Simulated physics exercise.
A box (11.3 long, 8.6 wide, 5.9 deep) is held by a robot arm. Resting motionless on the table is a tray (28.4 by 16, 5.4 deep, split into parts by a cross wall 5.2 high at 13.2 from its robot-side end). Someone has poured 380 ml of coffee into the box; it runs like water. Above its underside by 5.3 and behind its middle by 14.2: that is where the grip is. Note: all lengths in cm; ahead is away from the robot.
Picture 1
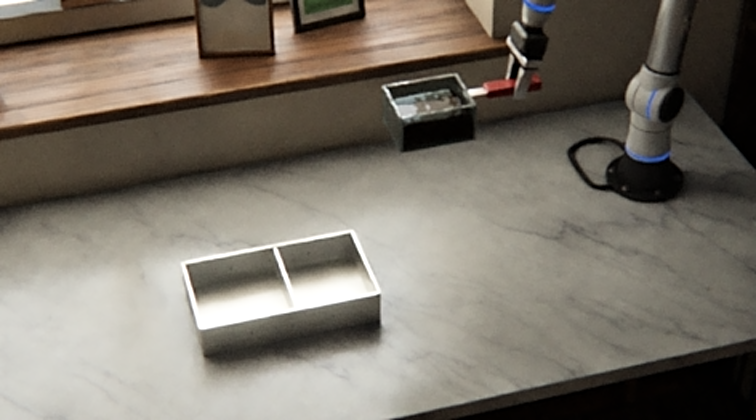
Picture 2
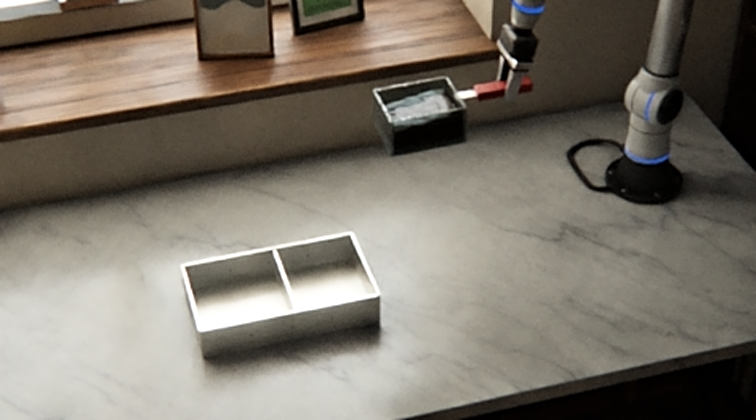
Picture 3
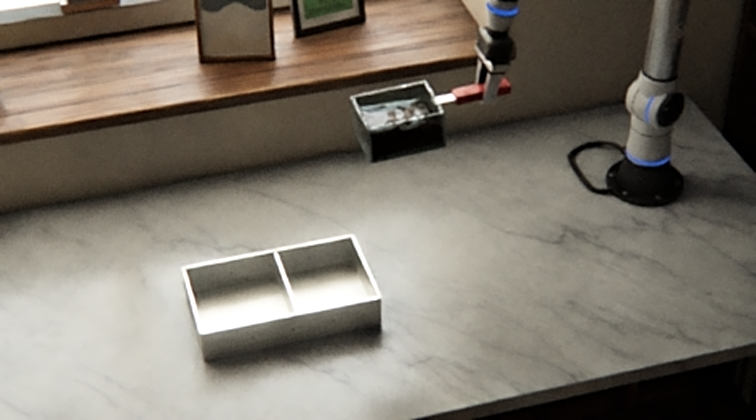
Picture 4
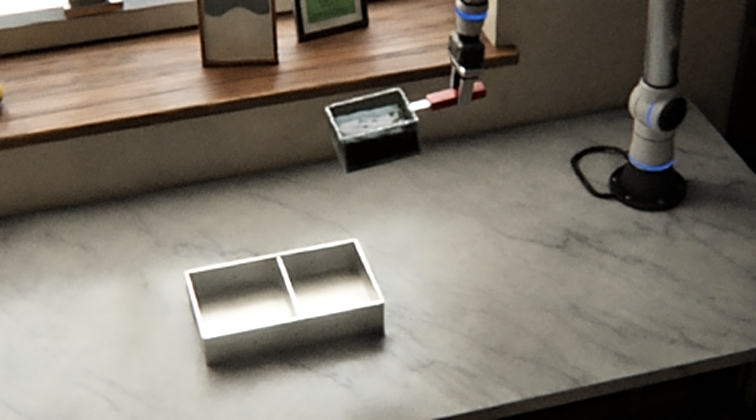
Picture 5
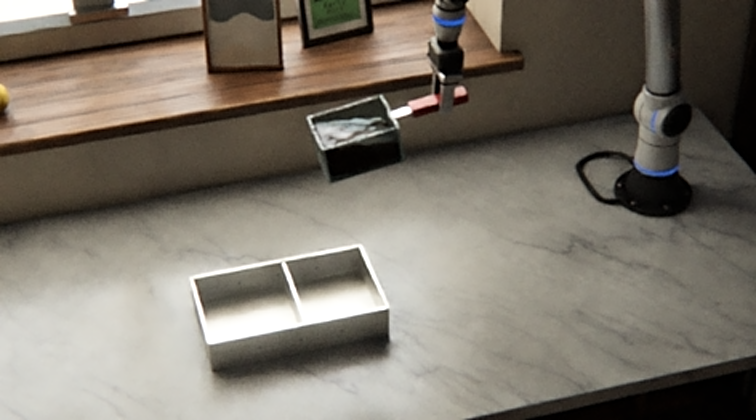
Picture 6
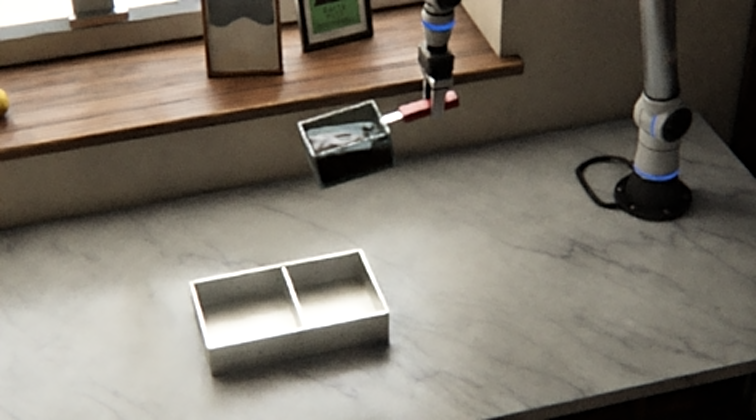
A dark open box with liquid inside, held by a robot arm, starts level above the back of a marble table and moves left. As it travels, it lowers slightly and gradually tilts away from the arm, while the divided tray on the table stays still.
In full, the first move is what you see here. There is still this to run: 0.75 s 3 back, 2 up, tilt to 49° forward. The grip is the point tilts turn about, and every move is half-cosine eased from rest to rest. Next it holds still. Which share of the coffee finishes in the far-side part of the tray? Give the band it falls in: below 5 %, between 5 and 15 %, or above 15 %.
The share falls below 5 %.
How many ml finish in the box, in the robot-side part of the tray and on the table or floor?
Roughly 150, 190, 25 ml.
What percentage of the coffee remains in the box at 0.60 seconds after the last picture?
85 per cent, roughly.
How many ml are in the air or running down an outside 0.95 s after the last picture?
I'd say close to 50 ml.
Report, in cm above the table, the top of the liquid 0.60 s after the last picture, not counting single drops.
The top of the liquid sits at around 28 centimetres above the table.
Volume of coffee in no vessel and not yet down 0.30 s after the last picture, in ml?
Volume outside the vessels: Near 0 ml.
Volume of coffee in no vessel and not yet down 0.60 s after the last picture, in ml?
40 ml.
Then, 0.30 s later, tilted 23° forward, liquid up to 32 above the table; 375 ml in the box.
Then, 0.60 s later, tilted 45° forward, liquid up to 28 above the table; 310 ml in the box, 20 ml in the robot-side part, 45 ml in the air or running down outside.
Then, 0.95 s later, tilted 49° forward, liquid up to 124 above the table; 205 ml in the box, 120 ml in the robot-side part, 45 ml in the air or running down outside.
Then, 1.75 s later, tilted 49° forward, liquid up to 131 above the table; 190 ml in the robot-side part, 155 ml in the box, 25 ml on the table or floor, 5 ml in the far-side part, 5 ml in the air or running down outside.
At rest, 190 ml in the robot-side part, 155 ml in the box, 25 ml on the table or floor, 5 ml in the far-side part. That is 1 % in the far-side part of the tray.
